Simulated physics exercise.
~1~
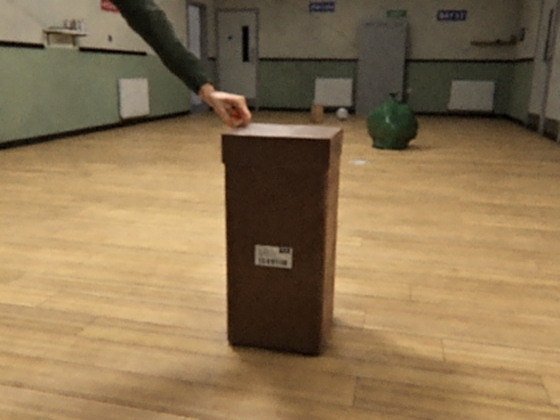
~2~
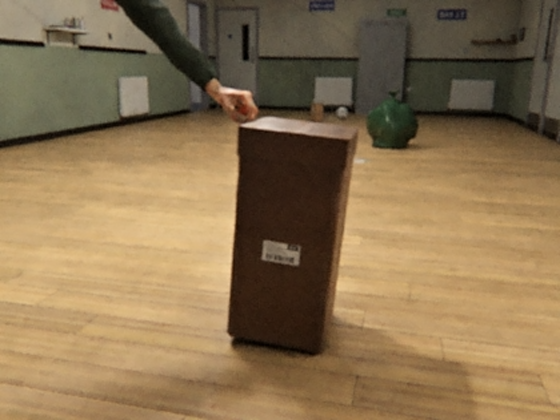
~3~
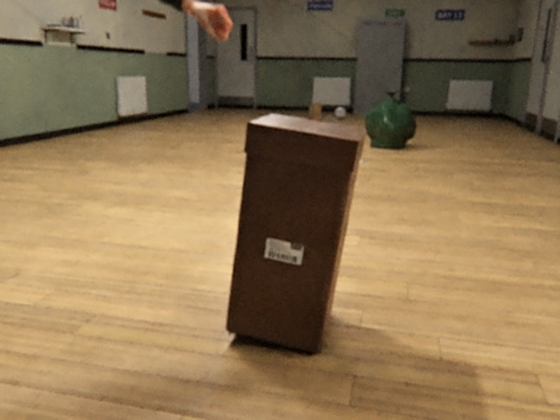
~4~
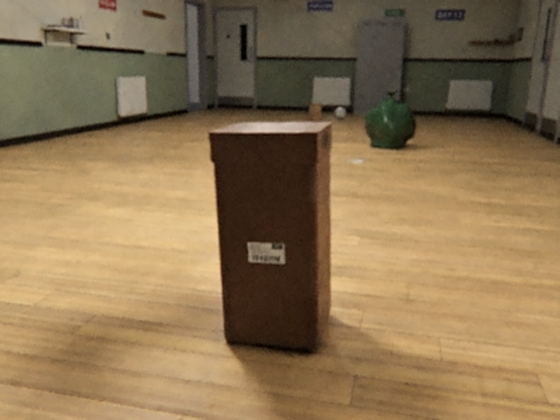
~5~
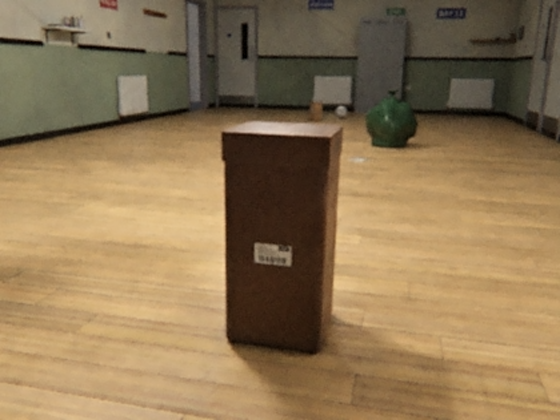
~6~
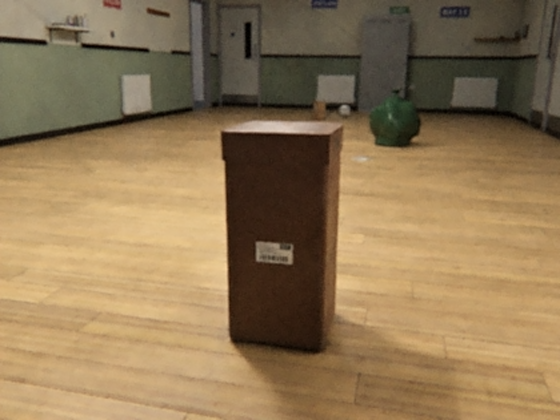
A tall brown box tipped to the right as a hand pushed at its top, then the hand let go and drew away. The box rocked back to the left on its own and settled upright on the wooden floor.
